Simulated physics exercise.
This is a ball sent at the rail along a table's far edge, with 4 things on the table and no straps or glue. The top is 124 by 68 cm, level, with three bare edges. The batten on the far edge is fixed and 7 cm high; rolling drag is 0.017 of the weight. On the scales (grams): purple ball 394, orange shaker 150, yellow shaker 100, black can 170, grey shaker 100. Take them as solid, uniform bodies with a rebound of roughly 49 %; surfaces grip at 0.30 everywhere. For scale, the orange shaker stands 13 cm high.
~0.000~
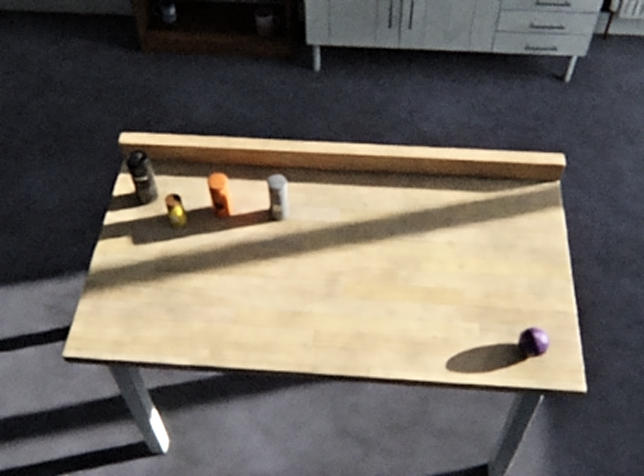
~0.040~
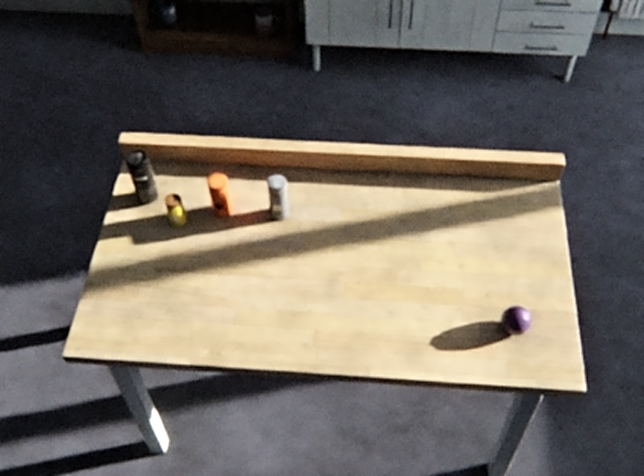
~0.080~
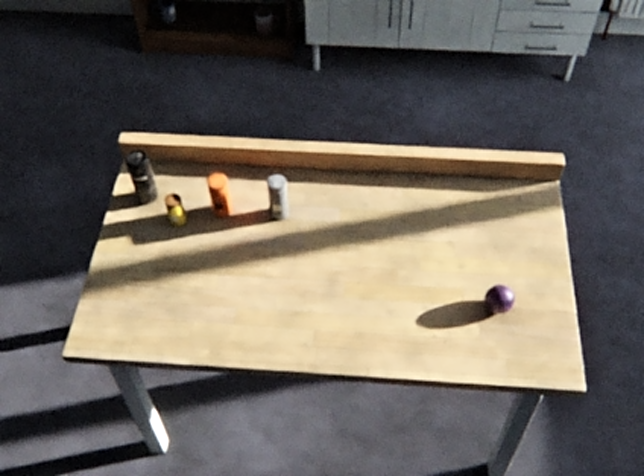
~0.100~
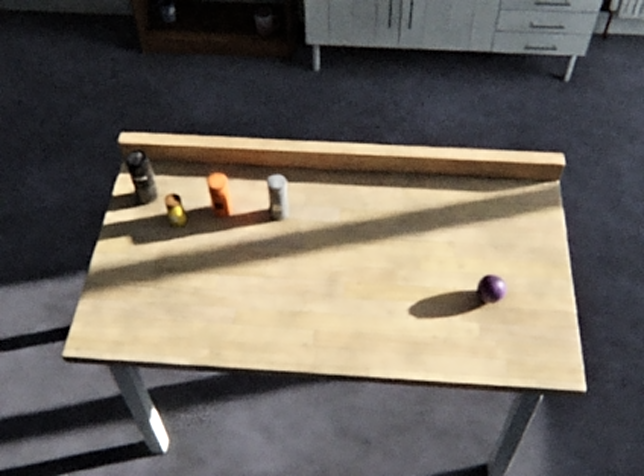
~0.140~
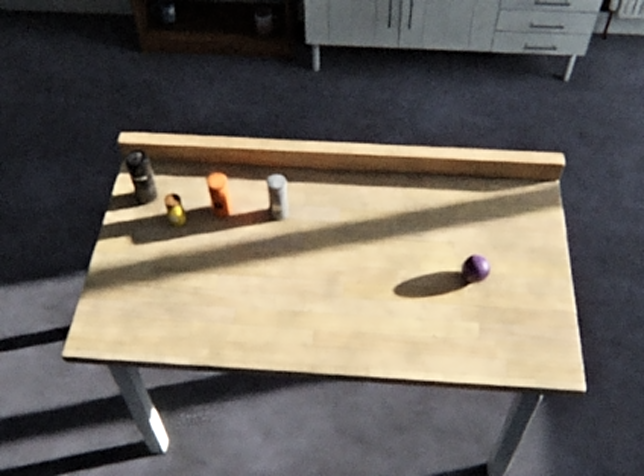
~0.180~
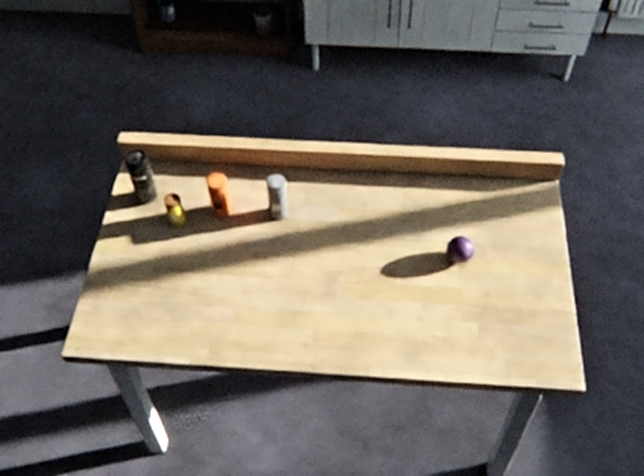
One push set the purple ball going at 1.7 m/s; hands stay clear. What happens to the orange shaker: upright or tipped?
The orange shaker is still upright.
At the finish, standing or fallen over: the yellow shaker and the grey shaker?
The yellow shaker keeps standing; the grey shaker tips over.
After 0.58 s, purple ball near (342, 199).
After 1.18 s, purple ball near (209, 251); grey shaker on its side.
After 2.08 s, purple ball near (46, 360); grey shaker on its side.
In the end (2.5 s), toppled on the table, grey shaker; the other 3 under 4 cm from the start. At the end, from the last picture's camera, orange shaker near (219, 196).
